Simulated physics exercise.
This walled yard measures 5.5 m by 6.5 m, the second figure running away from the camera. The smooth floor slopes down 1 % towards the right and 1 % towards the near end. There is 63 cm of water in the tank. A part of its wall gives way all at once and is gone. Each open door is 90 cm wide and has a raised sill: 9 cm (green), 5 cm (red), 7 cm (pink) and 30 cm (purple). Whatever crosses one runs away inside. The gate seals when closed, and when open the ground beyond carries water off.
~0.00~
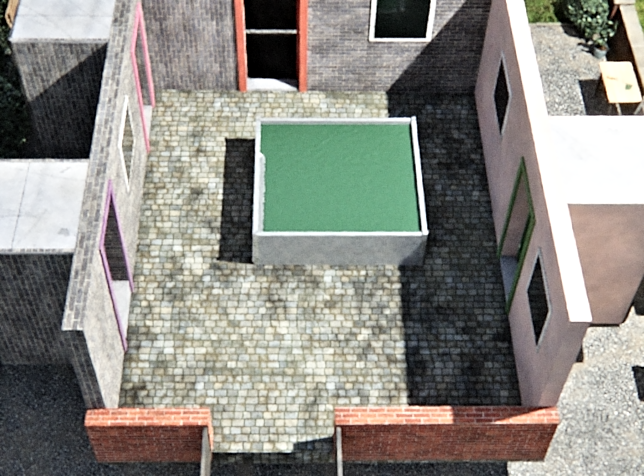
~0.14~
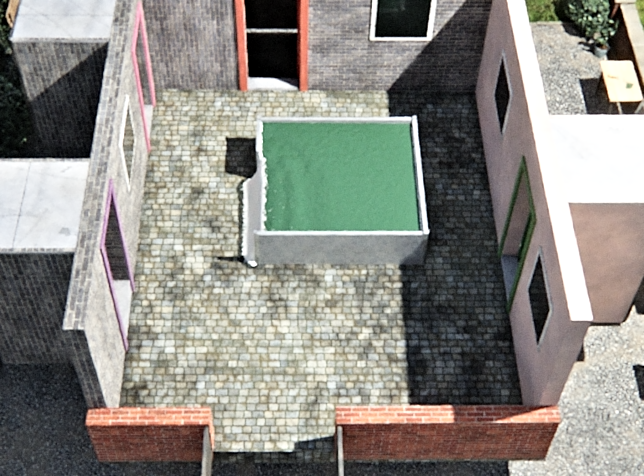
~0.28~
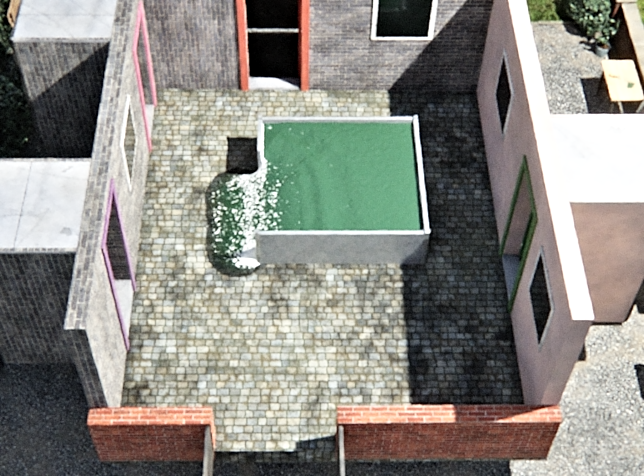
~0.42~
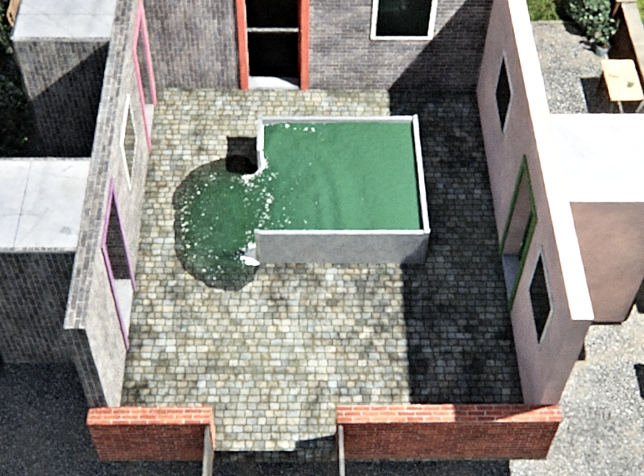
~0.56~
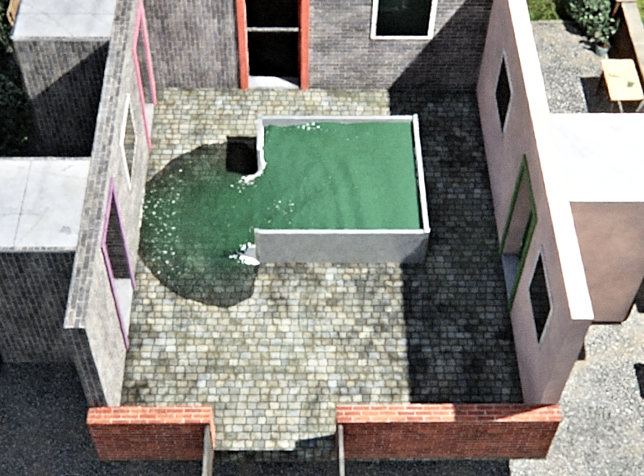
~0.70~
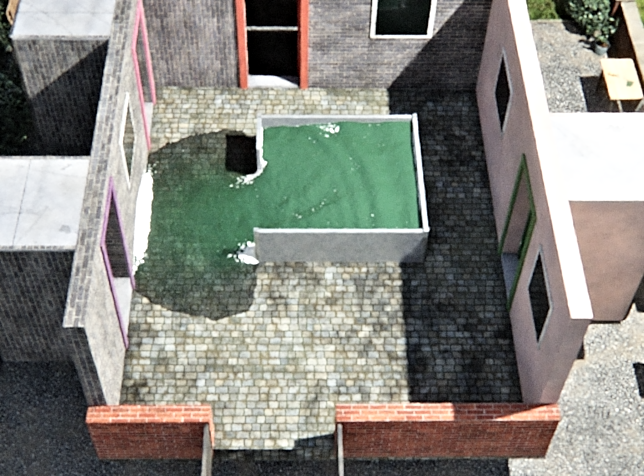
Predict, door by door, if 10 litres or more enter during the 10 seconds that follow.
Within that time: At the green door it goes over the limit; at the red door it exceeds the limit; at the pink door it goes over the limit; at the purple door it stays under the limit.
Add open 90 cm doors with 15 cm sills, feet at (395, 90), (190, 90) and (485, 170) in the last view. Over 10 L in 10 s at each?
In turn: Under, above, not over.
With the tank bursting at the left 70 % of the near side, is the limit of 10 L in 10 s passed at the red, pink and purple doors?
Against that limit: Red under, pink not over, purple under.
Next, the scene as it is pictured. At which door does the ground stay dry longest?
Last comes the green one.
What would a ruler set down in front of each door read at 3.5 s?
Depths in cm: Green 0, red 10, pink 10, purple 17.
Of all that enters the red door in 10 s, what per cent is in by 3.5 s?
About 15 per cent.
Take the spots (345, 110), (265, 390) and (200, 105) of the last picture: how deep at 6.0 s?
About 6, 9 and 13 cm.
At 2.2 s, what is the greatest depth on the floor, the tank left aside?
Up to some 48 cm.
After 1.4 s water covers 20 % of the floor and is deepest (44 cm) near (152, 228); green door not reached, red door not reached, pink door 11 cm at the sill, 0 L in, purple door 20 cm at the sill, 0 L in.
After 2.2 s water covers 30 % of the floor and is deepest (48 cm) near (117, 432); green door not reached, red door not reached, pink door 11 cm at the sill, 5 L in, purple door 25 cm at the sill, 0 L in.
After 3.5 s water covers 55 % of the floor and is deepest (34 cm) near (117, 432); green door not reached, red door 10 cm at the sill, 6 L in, pink door 10 cm at the sill, 16 L in, purple door 17 cm at the sill, 0 L in.
After 6.0 s water covers 90 % of the floor and is deepest (20 cm) near (521, 431); green door 8 cm at the sill, 0 L in, red door 7 cm at the sill, 28 L in, pink door 11 cm at the sill, 46 L in, purple door 11 cm at the sill, 0 L in.
After 10.0 s water covers 95 % of the floor and is deepest (17 cm) near (478, 136); green door 15 cm at the sill, 31 L in, red door 4 cm at the sill, 35 L in, pink door 6 cm at the sill, 60 L in, purple door 6 cm at the sill, 0 L in.
